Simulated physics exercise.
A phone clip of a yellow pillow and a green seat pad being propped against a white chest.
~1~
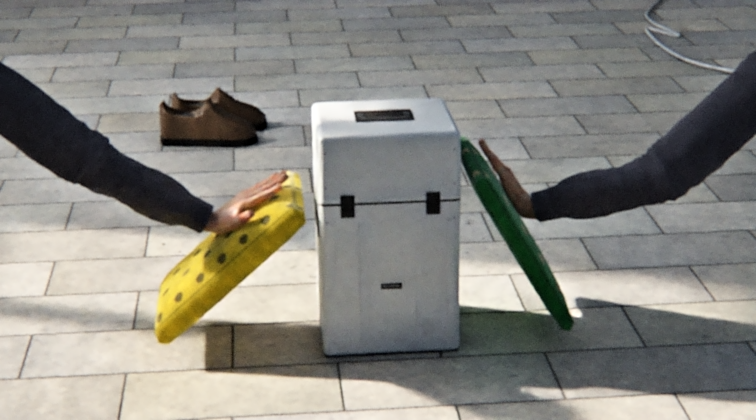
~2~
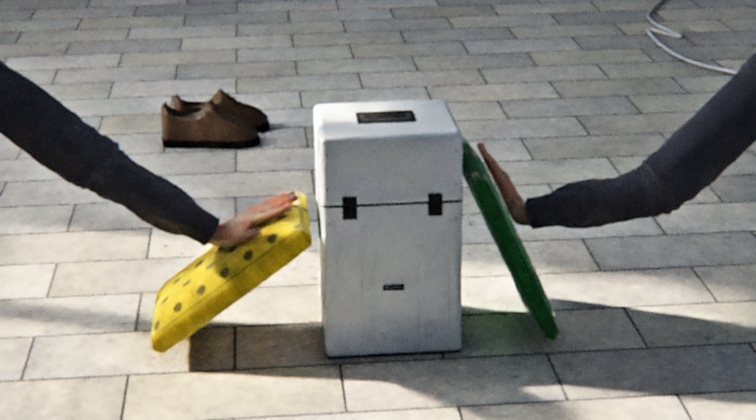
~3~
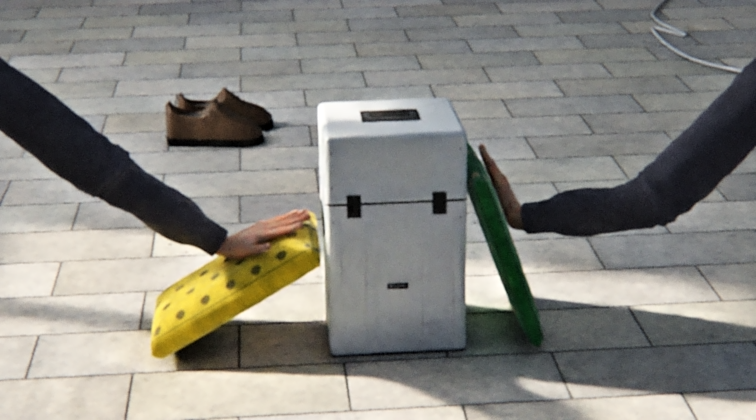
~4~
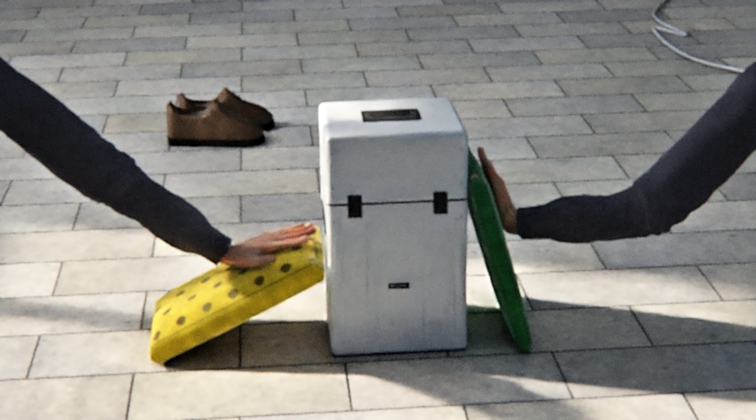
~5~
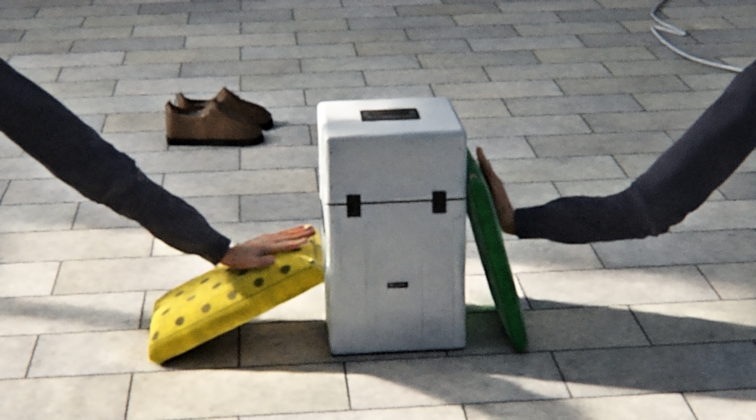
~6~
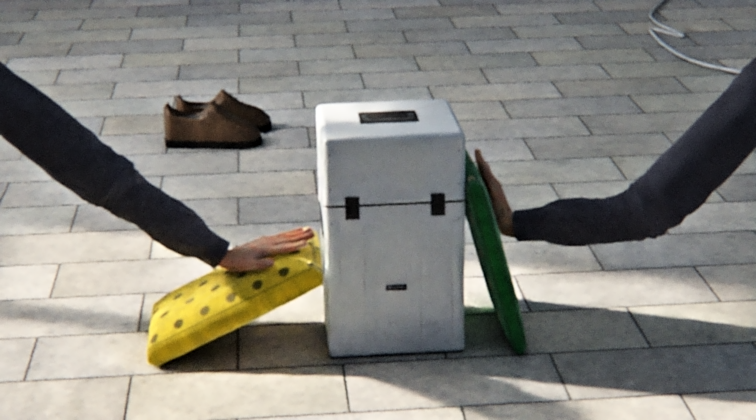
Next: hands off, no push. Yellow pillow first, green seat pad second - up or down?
Yellow pillow down, green seat pad up.
Then, 0.30 s after the last picture, pillow flat on the floor near (228, 321); seat pad leaning near (486, 245).
At rest, pillow flat on the floor near (230, 322); seat pad leaning near (486, 245). The yellow pillow slides down flat and the green seat pad keeps leaning.
